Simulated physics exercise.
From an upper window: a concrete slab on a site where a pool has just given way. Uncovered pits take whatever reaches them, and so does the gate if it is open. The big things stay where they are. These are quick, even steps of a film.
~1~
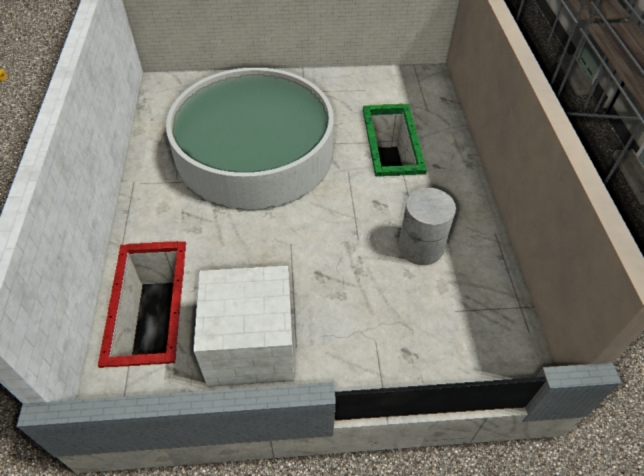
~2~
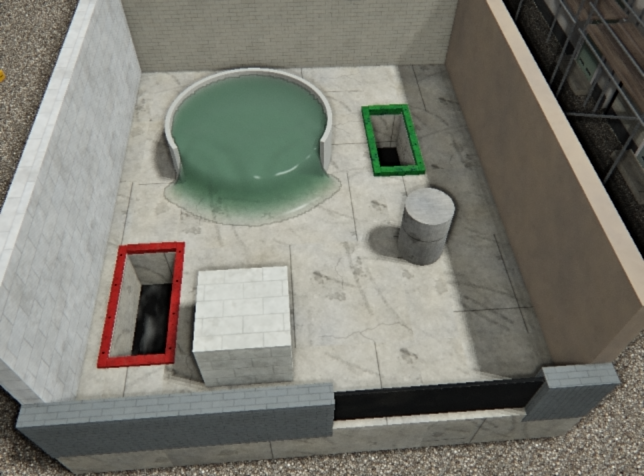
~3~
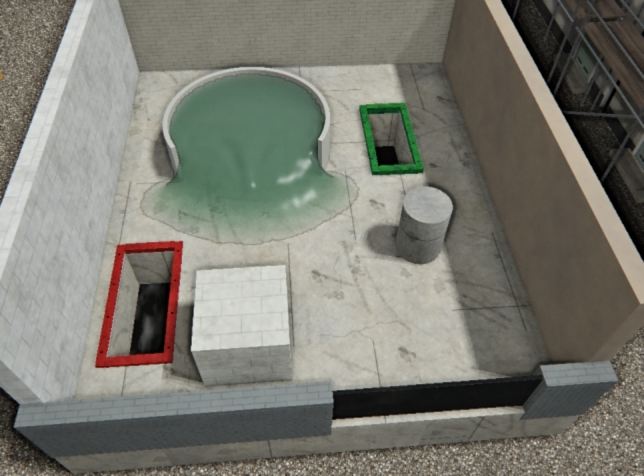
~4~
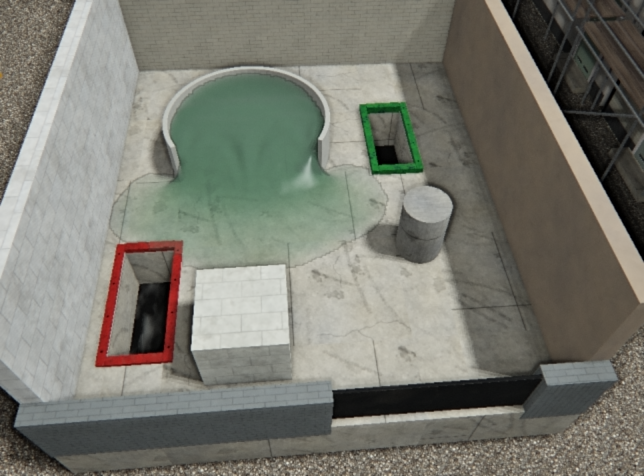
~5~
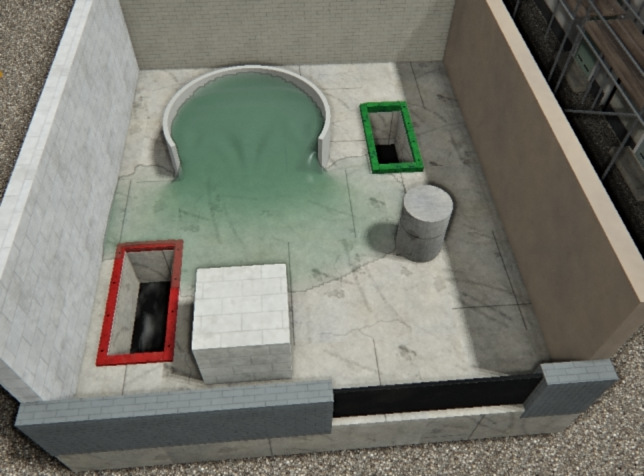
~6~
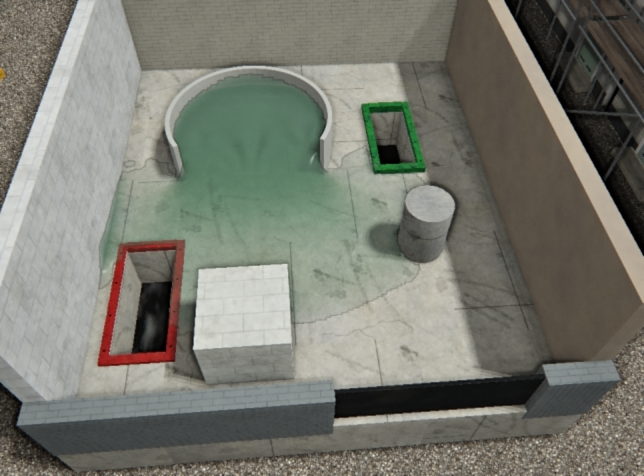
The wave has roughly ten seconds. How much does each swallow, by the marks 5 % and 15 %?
The gate takes not even 5 %; the red pit takes above 15 %; the green pit takes not even 5 %.
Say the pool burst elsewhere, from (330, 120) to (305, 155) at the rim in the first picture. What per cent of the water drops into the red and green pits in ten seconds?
Per cent: Red 2, green 10.
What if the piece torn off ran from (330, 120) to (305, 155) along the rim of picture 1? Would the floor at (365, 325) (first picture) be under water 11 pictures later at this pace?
Verdict: Covered.
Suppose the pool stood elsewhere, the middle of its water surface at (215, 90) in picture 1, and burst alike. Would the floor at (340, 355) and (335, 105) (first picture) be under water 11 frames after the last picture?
In turn: Covered, clear.
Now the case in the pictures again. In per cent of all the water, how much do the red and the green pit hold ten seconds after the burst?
Roughly 28 per cent, then 0 per cent.
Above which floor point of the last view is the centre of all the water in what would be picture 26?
I would point to (325, 262).
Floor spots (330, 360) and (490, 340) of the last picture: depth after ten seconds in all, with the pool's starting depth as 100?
In that order: 12 and 12 per cent.
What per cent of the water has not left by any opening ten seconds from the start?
Near 70 in a hundred.
A moment on, water covers 50 % of the floor; the gate 0 %, the red pit 5 %, the green pit 0 %.
Next, water covers 55 % of the floor; the gate 0 %, the red pit 12 %, the green pit 0 %.
Then, water covers 65 % of the floor; the gate 0 %, the red pit 21 %, the green pit 0 %.
Later, water covers 80 % of the floor; the gate 0 %, the red pit 26 %, the green pit 1 %.
In the end, water covers 95 % of the floor; the gate 0 %, the red pit 29 %, the green pit 1 %.
